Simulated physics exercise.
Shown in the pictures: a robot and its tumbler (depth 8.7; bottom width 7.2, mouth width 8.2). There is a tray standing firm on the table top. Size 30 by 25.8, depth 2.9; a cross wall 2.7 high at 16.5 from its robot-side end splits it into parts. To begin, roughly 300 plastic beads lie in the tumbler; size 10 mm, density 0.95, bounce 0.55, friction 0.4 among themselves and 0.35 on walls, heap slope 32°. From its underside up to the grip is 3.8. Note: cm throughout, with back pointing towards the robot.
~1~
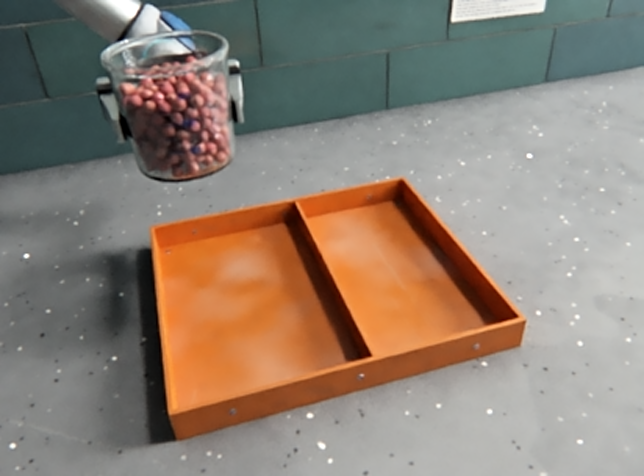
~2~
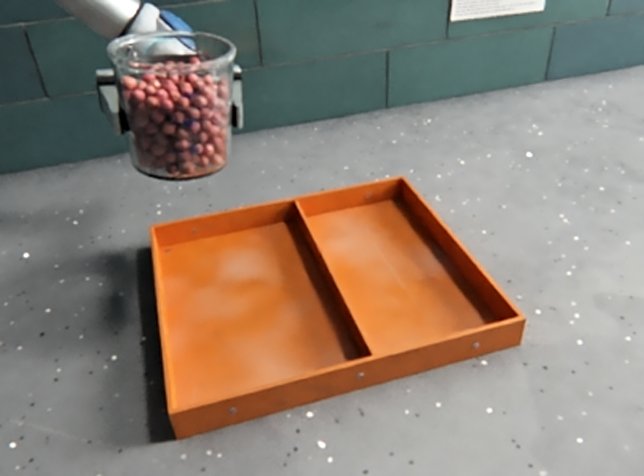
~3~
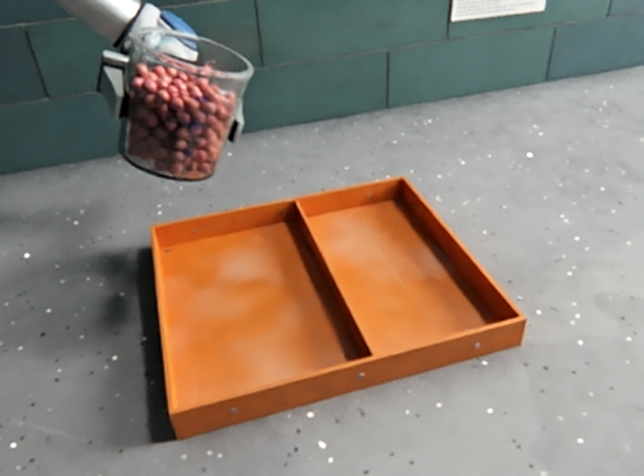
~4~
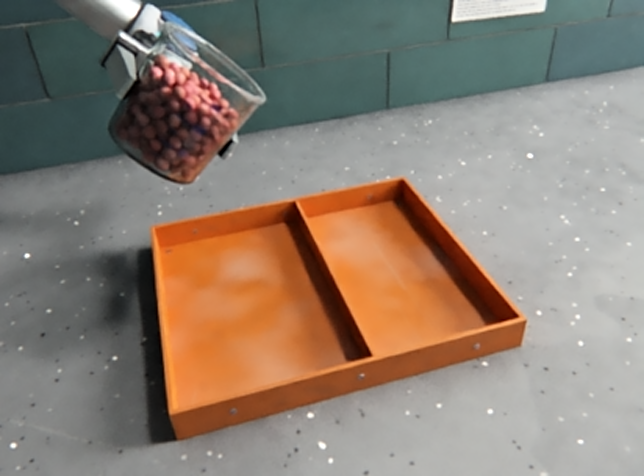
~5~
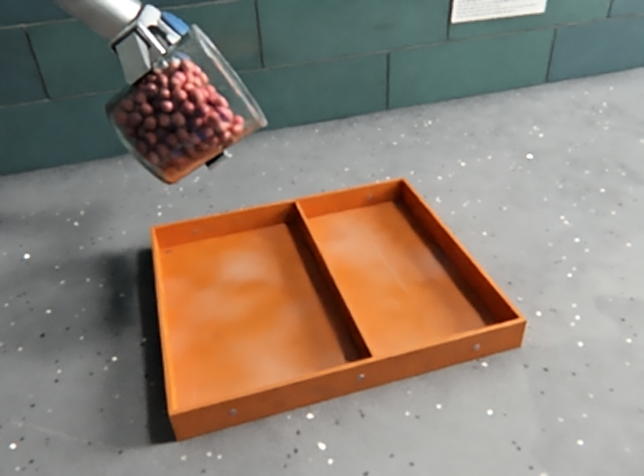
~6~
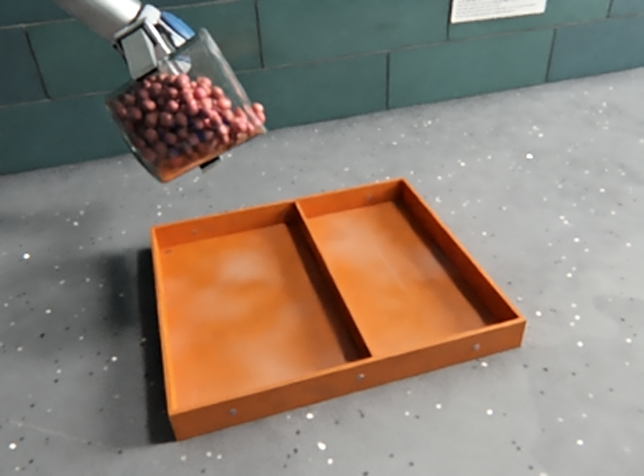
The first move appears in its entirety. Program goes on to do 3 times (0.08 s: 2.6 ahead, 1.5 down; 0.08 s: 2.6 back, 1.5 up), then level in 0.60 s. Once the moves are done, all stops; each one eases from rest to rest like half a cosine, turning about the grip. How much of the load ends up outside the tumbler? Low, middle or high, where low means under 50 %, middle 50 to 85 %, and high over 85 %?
Low, under 50 %.
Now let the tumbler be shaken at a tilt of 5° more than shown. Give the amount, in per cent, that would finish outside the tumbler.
In that case roughly 40 per cent.
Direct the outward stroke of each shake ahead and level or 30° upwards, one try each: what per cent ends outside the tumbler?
I'd say close to 50 percent for the first and close to 65 percent for the second.
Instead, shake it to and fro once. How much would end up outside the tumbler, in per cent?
In that case it would be roughly 20 per cent.
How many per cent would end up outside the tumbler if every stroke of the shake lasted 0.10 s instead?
In that case about 25 in a hundred.
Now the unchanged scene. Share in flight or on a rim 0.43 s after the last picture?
10 %.
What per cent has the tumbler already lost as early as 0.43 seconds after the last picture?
25 %.
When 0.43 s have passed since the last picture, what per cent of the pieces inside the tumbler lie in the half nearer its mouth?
About 50 per cent.
Then, 0.43 s on, tilted 67° forward, highest piece 22 above the table; 231 in the tumbler, 35 in the far-side part, 4 in the robot-side part, 30 in flight or on a rim.
Then, 0.86 s on, tilted 19° forward, highest piece 25 above the table; 207 in the tumbler, 69 in the far-side part, 22 in the robot-side part, 1 on the table or floor, 1 in flight or on a rim.
Then, 1.28 s on, level, highest piece 26 above the table; 207 in the tumbler, 69 in the far-side part, 23 in the robot-side part, 1 on the table or floor.
Then, 2.33 s on, level, highest piece 26 above the table; 207 in the tumbler, 69 in the far-side part, 23 in the robot-side part, 1 on the table or floor.
In the end, 207 in the tumbler, 69 in the far-side part, 23 in the robot-side part, 1 on the table or floor. That is 31 % outside the tumbler.
